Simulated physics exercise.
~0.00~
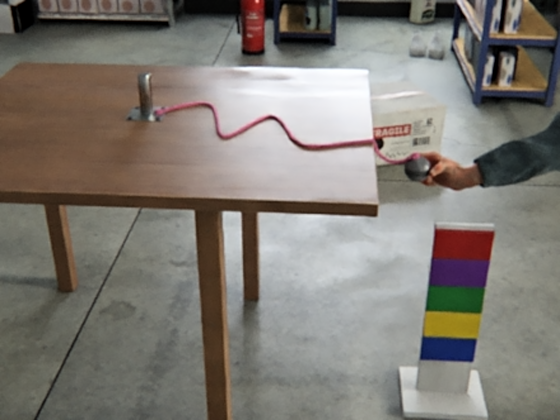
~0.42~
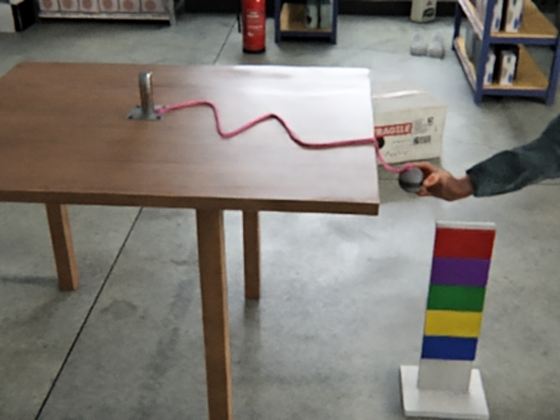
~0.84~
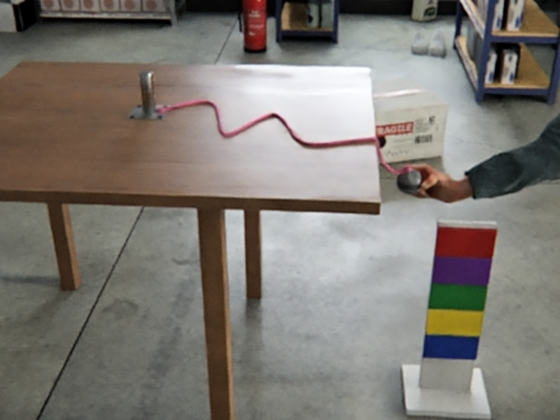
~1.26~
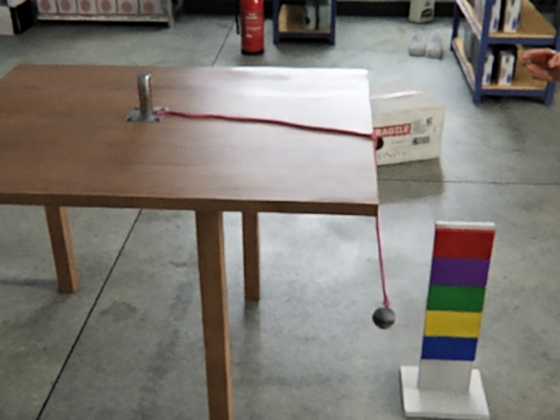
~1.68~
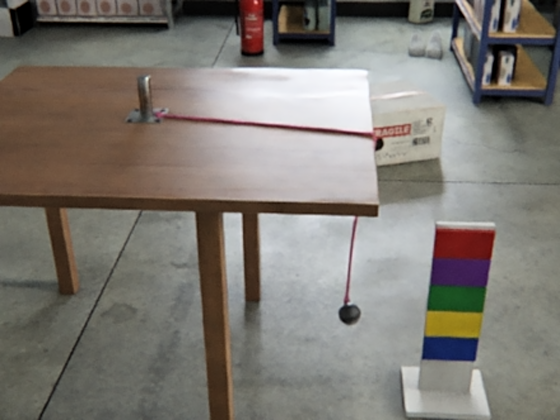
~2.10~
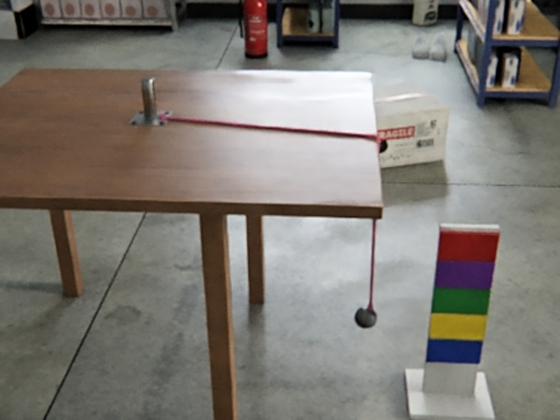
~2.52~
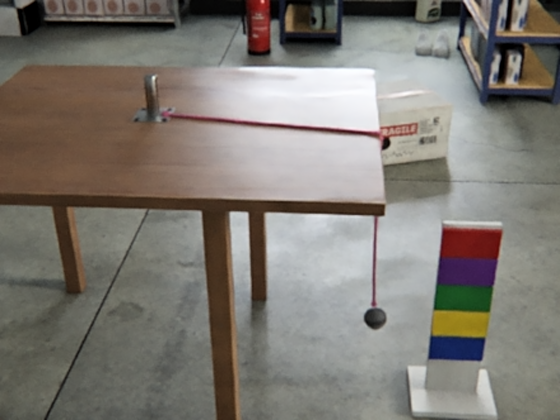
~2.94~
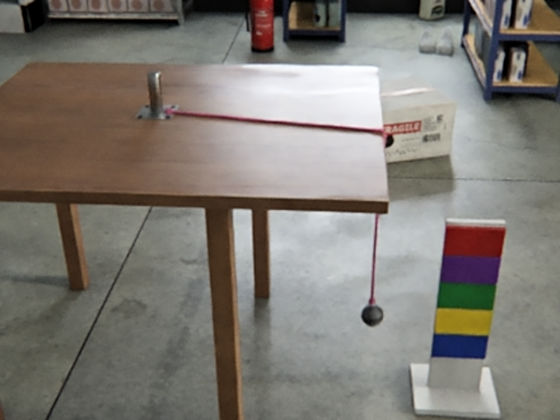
A grey ball on a slack red cord was held just past the edge of a wooden table, then the hand let go and it dropped, swung a little, and ended up hanging level with the yellow band on the striped board nearby.
